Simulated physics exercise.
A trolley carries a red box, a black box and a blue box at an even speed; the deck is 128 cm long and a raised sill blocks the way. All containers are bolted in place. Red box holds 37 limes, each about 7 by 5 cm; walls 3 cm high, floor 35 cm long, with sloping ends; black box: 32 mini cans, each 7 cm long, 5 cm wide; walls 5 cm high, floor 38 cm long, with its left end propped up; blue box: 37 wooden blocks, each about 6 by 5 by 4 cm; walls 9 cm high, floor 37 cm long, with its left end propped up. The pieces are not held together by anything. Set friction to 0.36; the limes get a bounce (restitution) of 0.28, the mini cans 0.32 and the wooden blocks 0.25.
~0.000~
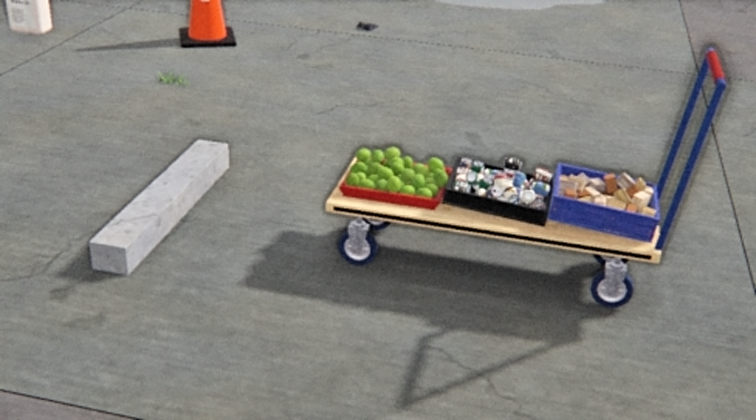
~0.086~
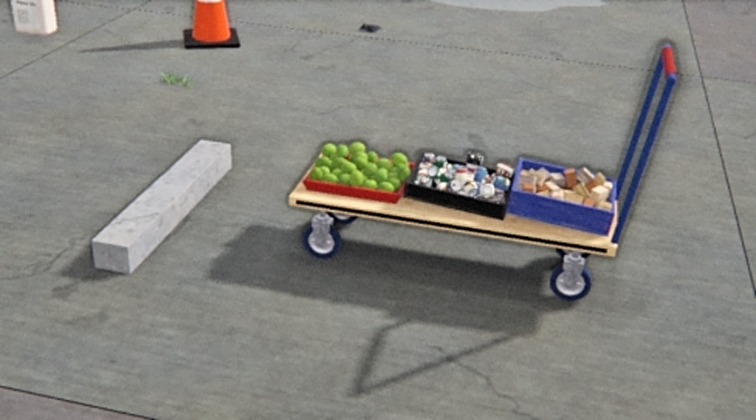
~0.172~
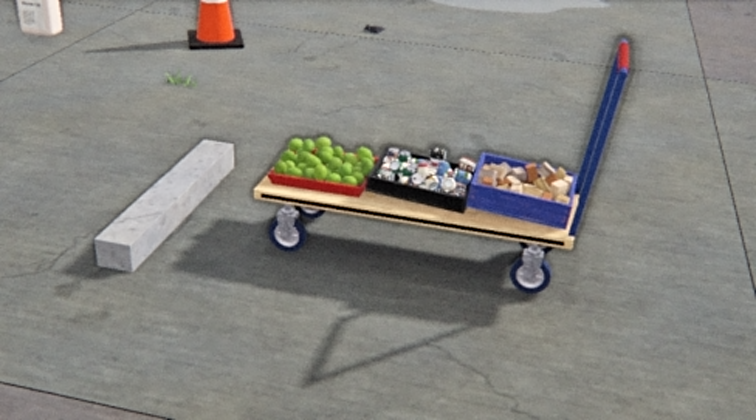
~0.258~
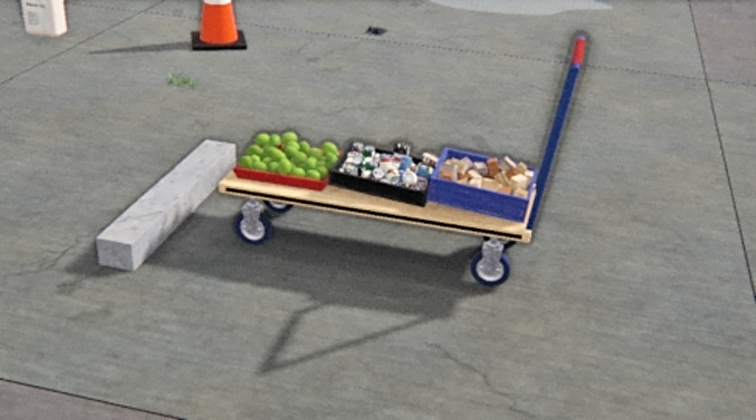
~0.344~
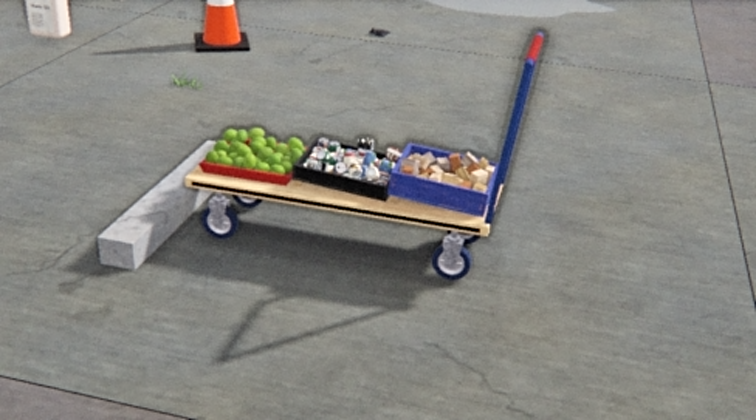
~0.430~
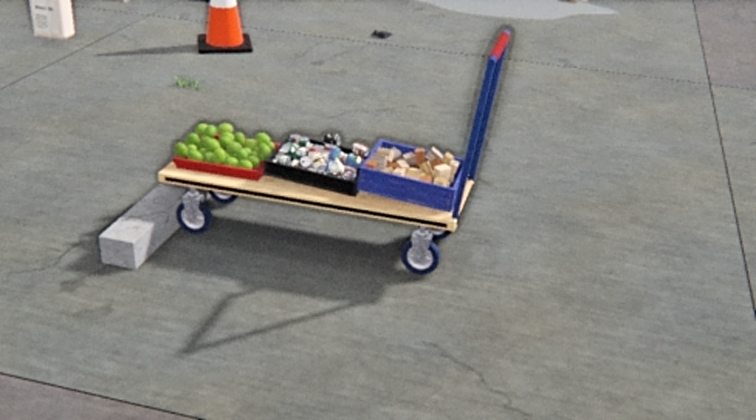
Trolley carrying limes in a red box, mini cans in a black box and wooden blocks in a blue box, rolling left to a pale sill.
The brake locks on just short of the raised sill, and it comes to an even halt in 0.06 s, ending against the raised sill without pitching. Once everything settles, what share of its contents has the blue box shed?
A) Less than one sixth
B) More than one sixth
Answer: A.
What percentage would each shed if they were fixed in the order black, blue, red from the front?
Red box 20 %, black box 20 %, blue box 0 %.
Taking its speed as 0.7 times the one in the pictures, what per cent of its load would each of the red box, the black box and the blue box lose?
In that case the red box sheds 20 per cent, the black box 10 per cent and the blue box 0 per cent.
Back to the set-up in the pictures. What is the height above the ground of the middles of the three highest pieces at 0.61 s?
44 cm.
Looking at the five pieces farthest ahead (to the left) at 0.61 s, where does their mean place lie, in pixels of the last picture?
Around pixel (151, 143).
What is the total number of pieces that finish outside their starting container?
Estimate: About 20.
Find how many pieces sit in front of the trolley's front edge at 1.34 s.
Some 12 pieces.
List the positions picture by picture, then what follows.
In the first frame (we follow the rim corner now nearest the camera; the camera moves round a little), blue box at (656, 218); red box at (438, 200); 76 cm still to roll; nothing out yet.
In the second frame, blue box at (612, 212); red box at (399, 194); 60 cm still to roll.
In the third frame, blue box at (569, 205); red box at (362, 188); 45 cm still to roll.
In the fourth frame, blue box at (527, 199); red box at (325, 182); 29 cm still to roll.
In the fifth frame, blue box at (485, 193); red box at (288, 176); 13 cm still to roll.
In the sixth frame, blue box at (452, 189); red box at (260, 172); stopping; nothing out yet.
After 0.49 s, 4 of 37 out of the red box, 0 of 32 out of the black box and 0 of 37 out of the blue box.
After 0.61 s, 10 of 37 out of the red box, 5 of 32 out of the black box and 0 of 37 out of the blue box.
After 0.84 s, 12 of 37 out of the red box, 6 of 32 out of the black box and 0 of 37 out of the blue box.
Final count (at 1.34 s), 12 of 37 out of the red box, 6 of 32 out of the black box and 1 of 37 out of the blue box. Asked share, 1 of 37, 3 per cent.
